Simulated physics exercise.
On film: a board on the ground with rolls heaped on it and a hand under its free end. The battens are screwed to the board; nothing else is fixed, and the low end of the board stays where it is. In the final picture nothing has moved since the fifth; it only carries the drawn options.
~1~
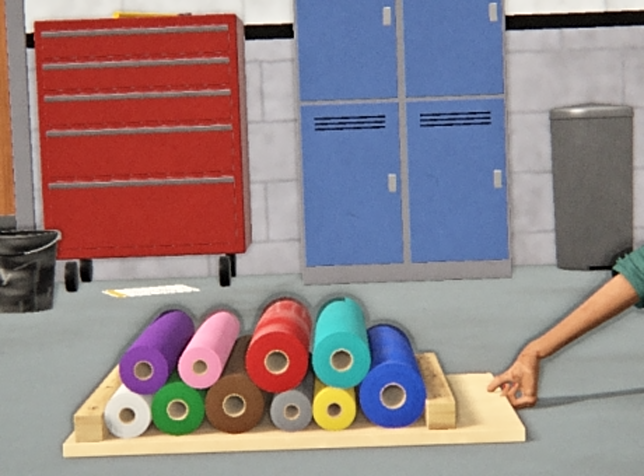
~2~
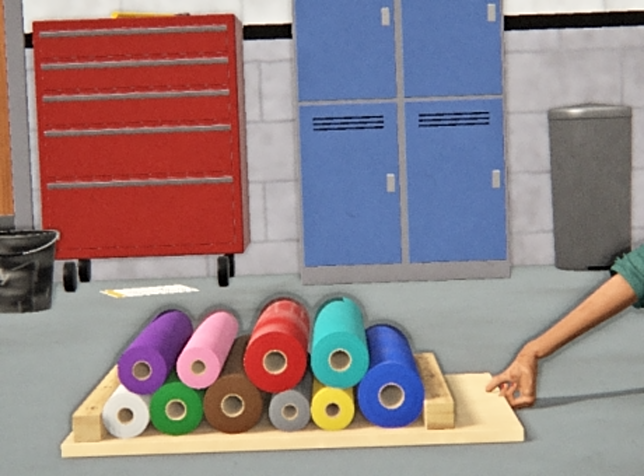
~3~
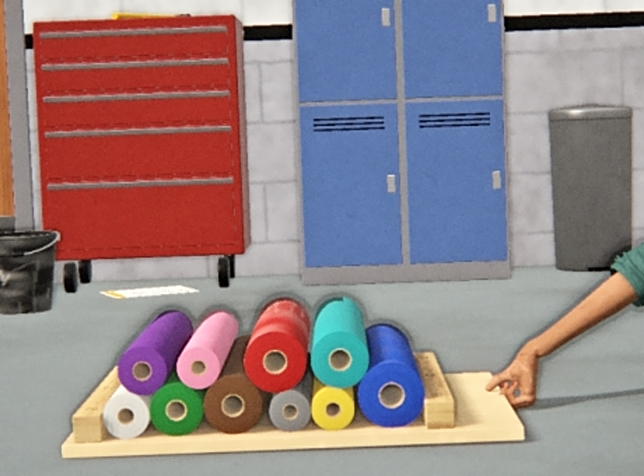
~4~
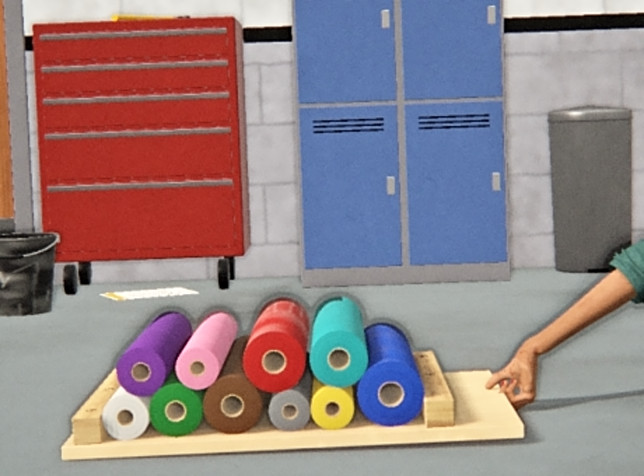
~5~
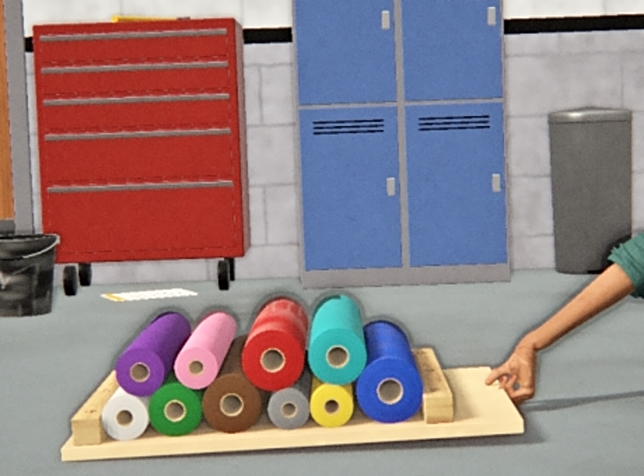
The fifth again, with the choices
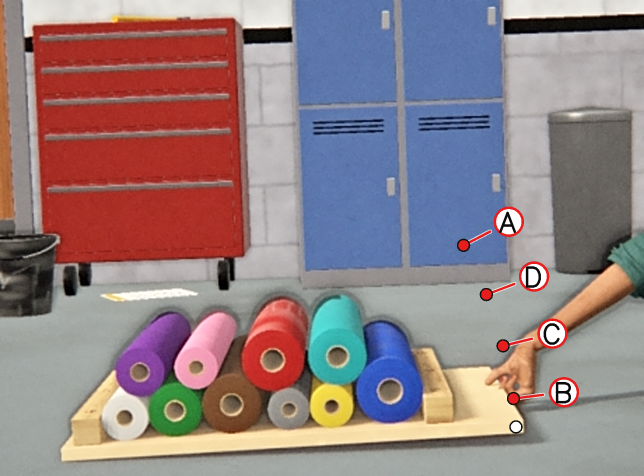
A hand reaching in from the right holds the free end of a pale board on a grey workshop floor, seen from the front and slightly above. Purple, pink, red and teal rolls lie over white, green, brown, grey, yellow and blue ones between two battens, before a red tool cabinet, blue lockers and a grey bin. The hand raises the board's right end barely perceptibly, while the view shifts very slightly.
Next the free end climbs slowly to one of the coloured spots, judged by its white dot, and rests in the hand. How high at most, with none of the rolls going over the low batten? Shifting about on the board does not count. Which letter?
Mark D is as high as it can go.
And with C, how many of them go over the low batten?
It comes to none.
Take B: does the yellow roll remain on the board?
The yellow roll: Yes.
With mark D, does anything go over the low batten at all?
No.
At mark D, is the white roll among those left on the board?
The white roll: Yes.
On the copy, A at (464, 245); B at (514, 399); C at (503, 346); D at (486, 294); the white dot at (516, 427).
On D. First, board at 14°.
Then, board at 19°.
Finally, board at 19°, none over the low batten.
By contrast, A one over the low batten (purple); B none over the low batten; C none over the low batten.
